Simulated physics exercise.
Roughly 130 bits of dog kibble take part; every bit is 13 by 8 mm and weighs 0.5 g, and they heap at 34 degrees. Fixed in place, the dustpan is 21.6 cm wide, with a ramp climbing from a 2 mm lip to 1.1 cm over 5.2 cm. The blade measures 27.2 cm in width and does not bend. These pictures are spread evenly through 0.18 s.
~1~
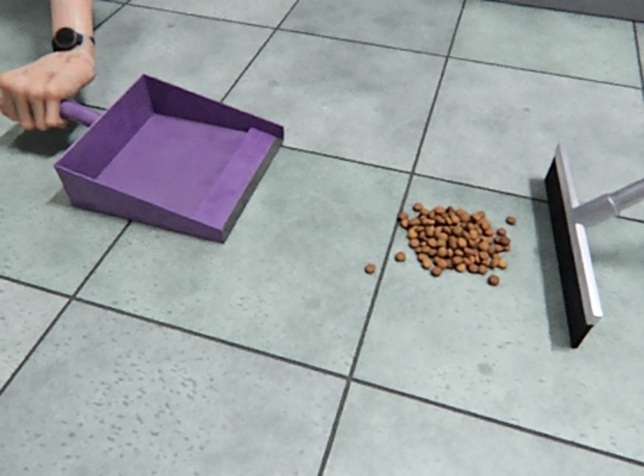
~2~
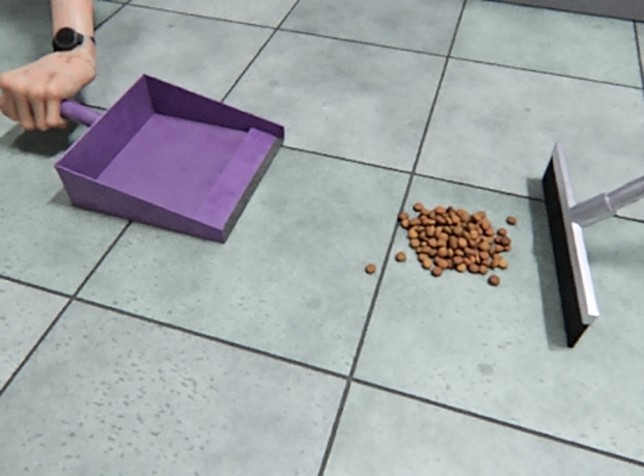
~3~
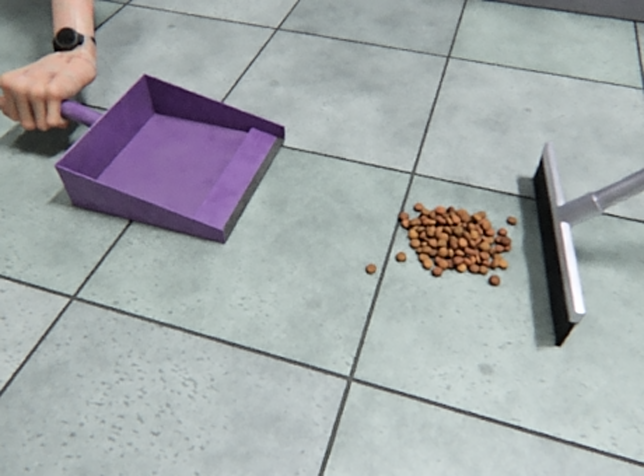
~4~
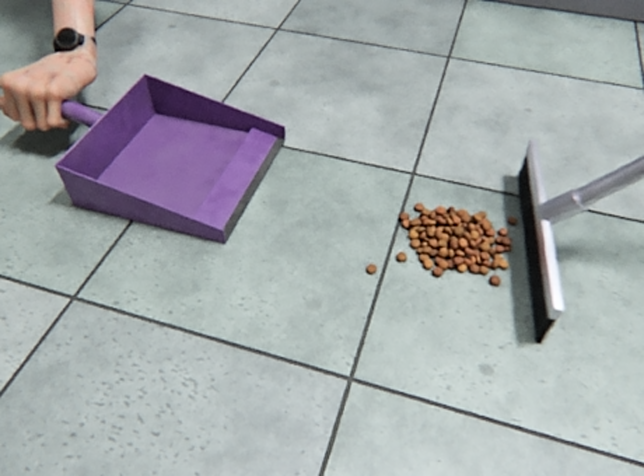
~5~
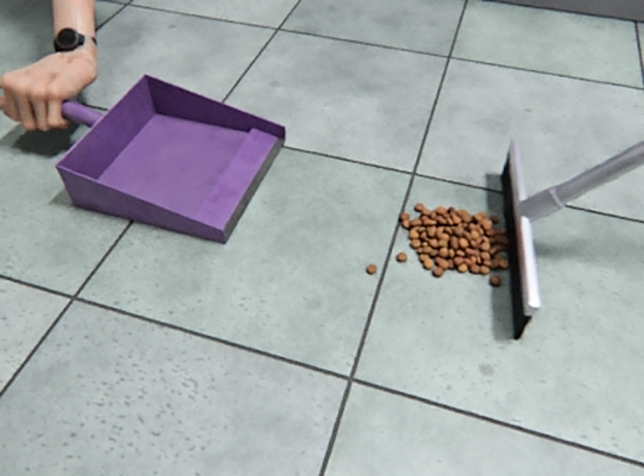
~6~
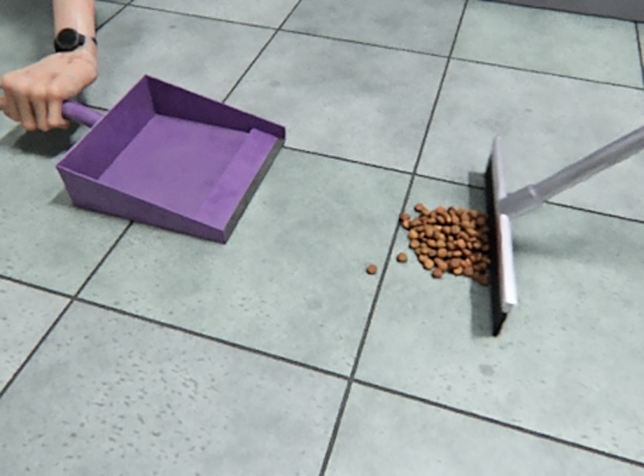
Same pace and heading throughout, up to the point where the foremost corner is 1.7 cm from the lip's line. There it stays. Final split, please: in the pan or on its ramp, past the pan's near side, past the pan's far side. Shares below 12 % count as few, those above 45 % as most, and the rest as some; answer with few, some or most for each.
Final split: In the pan or on its ramp: Some; past the pan's near side: Some; past the pan's far side: Few.
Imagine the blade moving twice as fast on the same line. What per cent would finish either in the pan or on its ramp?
Then some 50 in a hundred.
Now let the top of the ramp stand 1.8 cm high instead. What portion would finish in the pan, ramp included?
Roughly 25 per cent.
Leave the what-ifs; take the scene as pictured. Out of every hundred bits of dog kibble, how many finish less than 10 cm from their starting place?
Around 0 percent.
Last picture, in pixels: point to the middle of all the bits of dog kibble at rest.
Once everything settles, the centre is around (247, 212).
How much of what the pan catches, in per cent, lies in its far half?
I'd put it near 20 per cent.
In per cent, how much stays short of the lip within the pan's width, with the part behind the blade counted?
Share there: About 55 %.
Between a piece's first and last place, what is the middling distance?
Near 28 cm.
Then, 0.22 s after the last picture, middle of the blade 18 cm from the lip; 0 % over the lip, far side 0 %, near side 5 %.
Then, 0.38 s after the last picture, middle of the blade 8 cm from the lip; 0 % over the lip, far side 0 %, near side 10 %.
Then, 0.64 s after the last picture, middle of the blade 4 cm from the lip; 25 % over the lip, far side 0 %, near side 15 %.
In the end, pan 25 %, near side 15 %, far side 0 %, in front of the lip or behind the blade 55 %.
